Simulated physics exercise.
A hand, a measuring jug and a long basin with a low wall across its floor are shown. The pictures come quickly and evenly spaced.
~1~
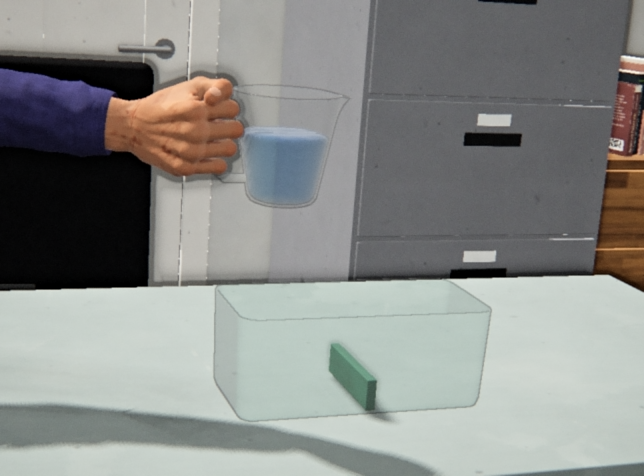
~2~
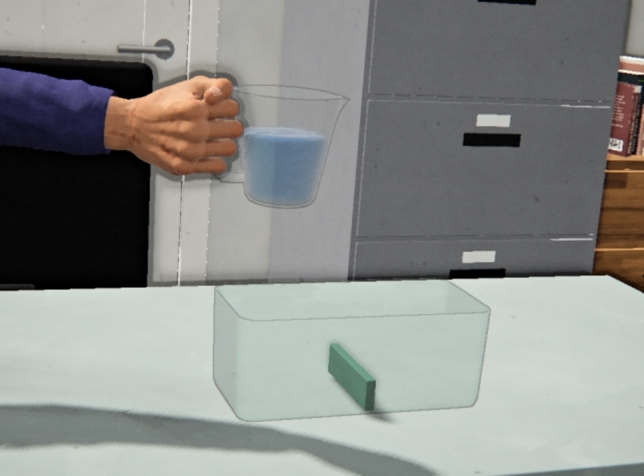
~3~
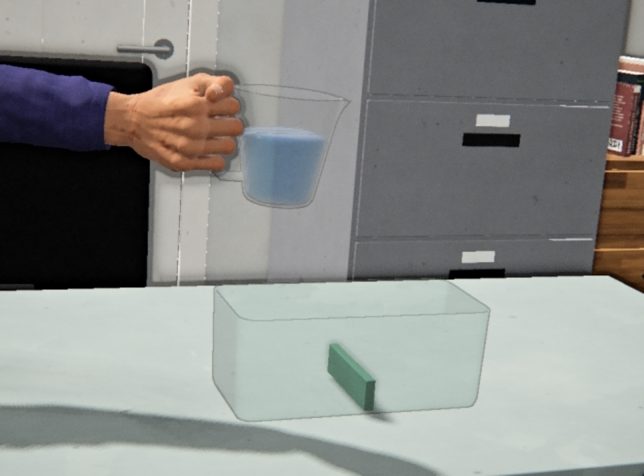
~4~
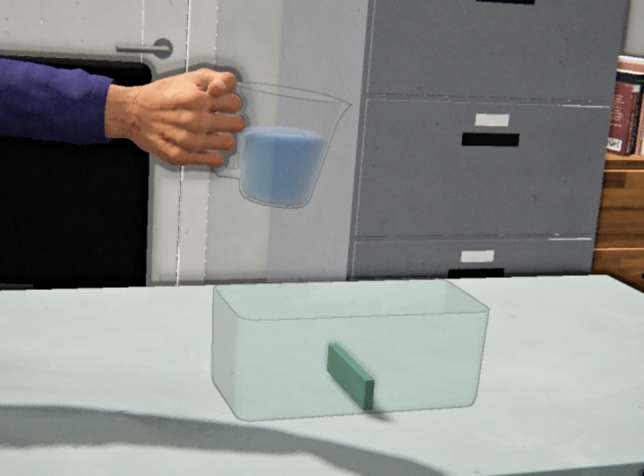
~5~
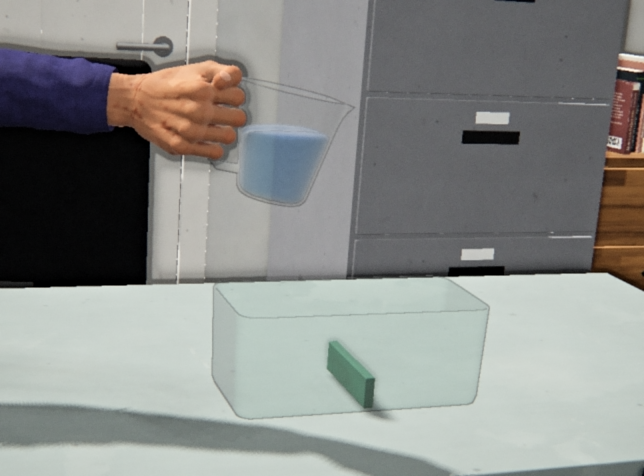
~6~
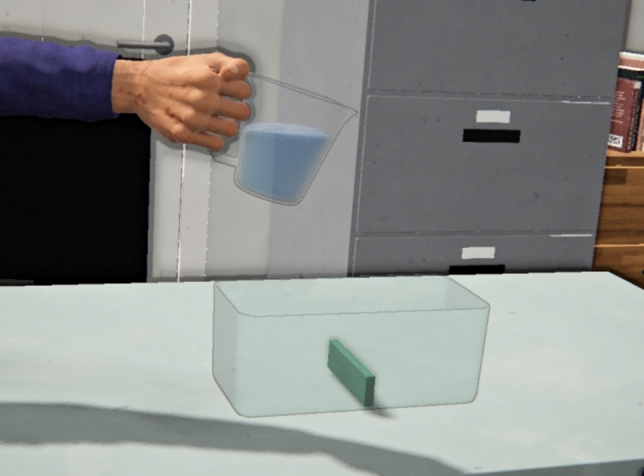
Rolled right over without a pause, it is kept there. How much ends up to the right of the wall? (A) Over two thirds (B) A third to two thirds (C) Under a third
Over two thirds.
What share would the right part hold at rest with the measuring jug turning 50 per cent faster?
I'd put it at some 70 percent.
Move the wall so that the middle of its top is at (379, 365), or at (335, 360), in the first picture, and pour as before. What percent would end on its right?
Try one about 50 %, try two about 85 %.
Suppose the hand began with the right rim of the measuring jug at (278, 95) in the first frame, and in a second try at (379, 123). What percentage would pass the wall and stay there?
First try: 10 percent; second try: 90 percent.
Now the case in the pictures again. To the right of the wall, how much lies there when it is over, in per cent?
Close to 80 in a hundred.
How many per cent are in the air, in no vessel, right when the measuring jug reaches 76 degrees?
Roughly 20 %.
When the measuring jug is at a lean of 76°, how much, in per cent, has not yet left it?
80 in a hundred.
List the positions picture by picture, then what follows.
It leans 0°; its right rim is at (350, 96); the water meets the walls at (241, 132) and (325, 134); the long basin's rim runs from (227, 304) to (470, 296); the wall's top is at (353, 362), in the first frame.
It leans 1°; its right rim is at (349, 97); the water meets the walls at (240, 132) and (324, 134), in the second frame.
It leans 3°; its right rim is at (350, 99); the water meets the walls at (241, 132) and (325, 134), in the third frame.
It leans 6°; its right rim is at (352, 102); the water meets the walls at (241, 131) and (325, 135), in the fourth frame.
It leans 10°; its right rim is at (354, 106); the water meets the walls at (241, 130) and (326, 133), in the fifth frame.
It leans 15°; its right rim is at (358, 111); the water meets the walls at (243, 129) and (329, 132), in the sixth frame.
A moment on, the measuring jug is tipped on its side and 81 per cent is still to pour, 0 is left of the wall and 1 right of it.
Next, the measuring jug is tipped right over and 9 per cent is still to pour, 4 is left of the wall and 68 right of it.
Then the measuring jug is tipped right over and 0 per cent is still to pour, 19 is left of the wall and 79 right of it.
Later the measuring jug is tipped right over and 0 per cent is still to pour, 19 is left of the wall and 79 right of it.
In the end 19 per cent lies left of the wall, 79 right of it and 2 outside.
